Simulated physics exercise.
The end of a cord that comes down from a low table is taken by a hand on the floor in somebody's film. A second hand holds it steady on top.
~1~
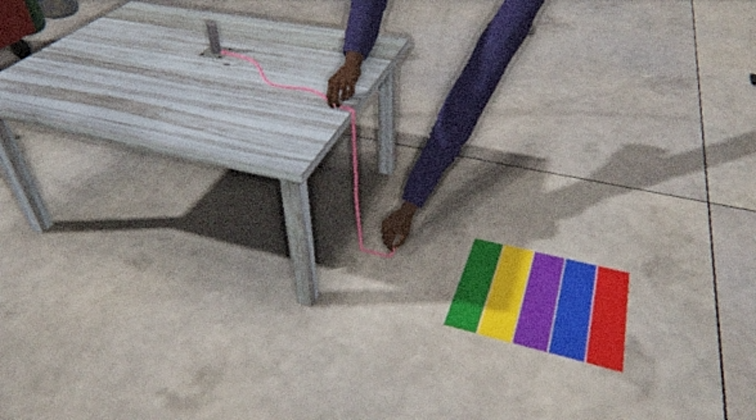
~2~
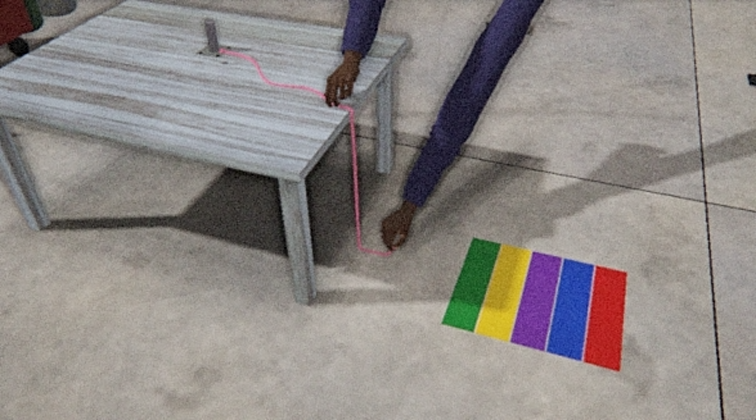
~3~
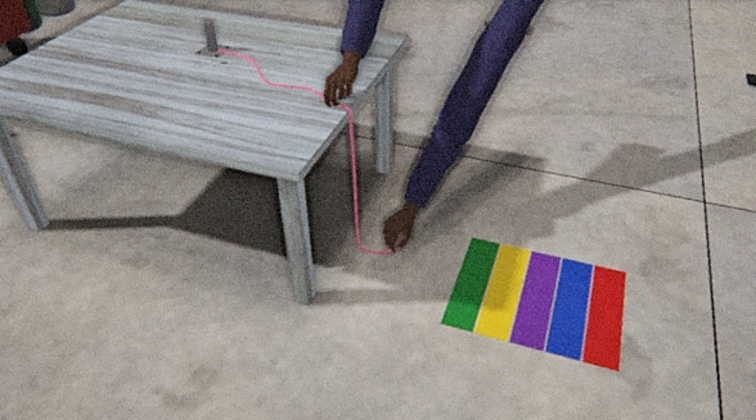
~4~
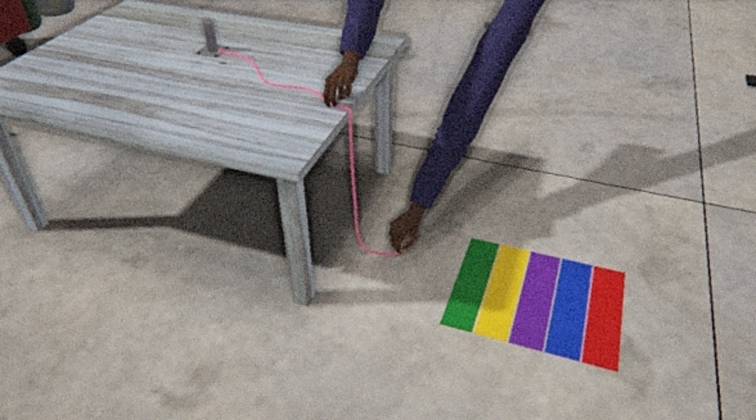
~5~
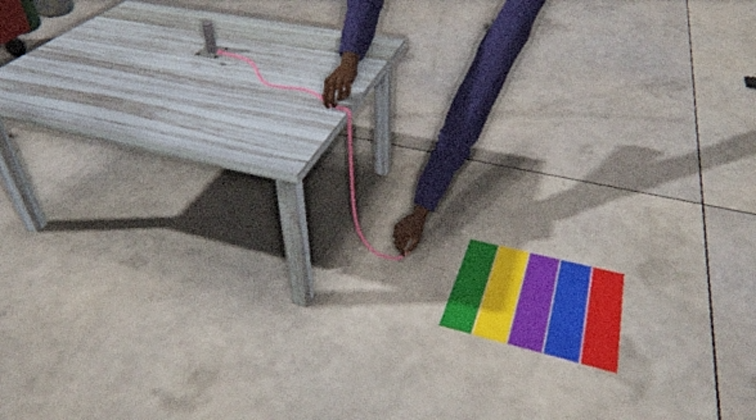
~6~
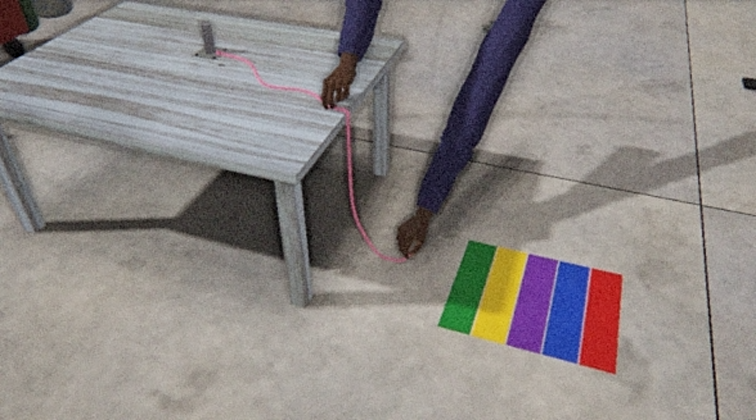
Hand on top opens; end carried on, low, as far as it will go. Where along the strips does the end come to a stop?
Above the yellow strip.
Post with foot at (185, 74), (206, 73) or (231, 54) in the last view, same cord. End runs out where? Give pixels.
Going through the tries, you get (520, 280), then (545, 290), then (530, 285).
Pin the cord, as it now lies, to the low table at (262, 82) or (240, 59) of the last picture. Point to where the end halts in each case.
(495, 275); (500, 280).
Soon after, end near (453, 266); short of the strips.
After that, end near (485, 274); over green.
At the stop, end near (503, 278); over yellow. The end stops over the yellow strip.
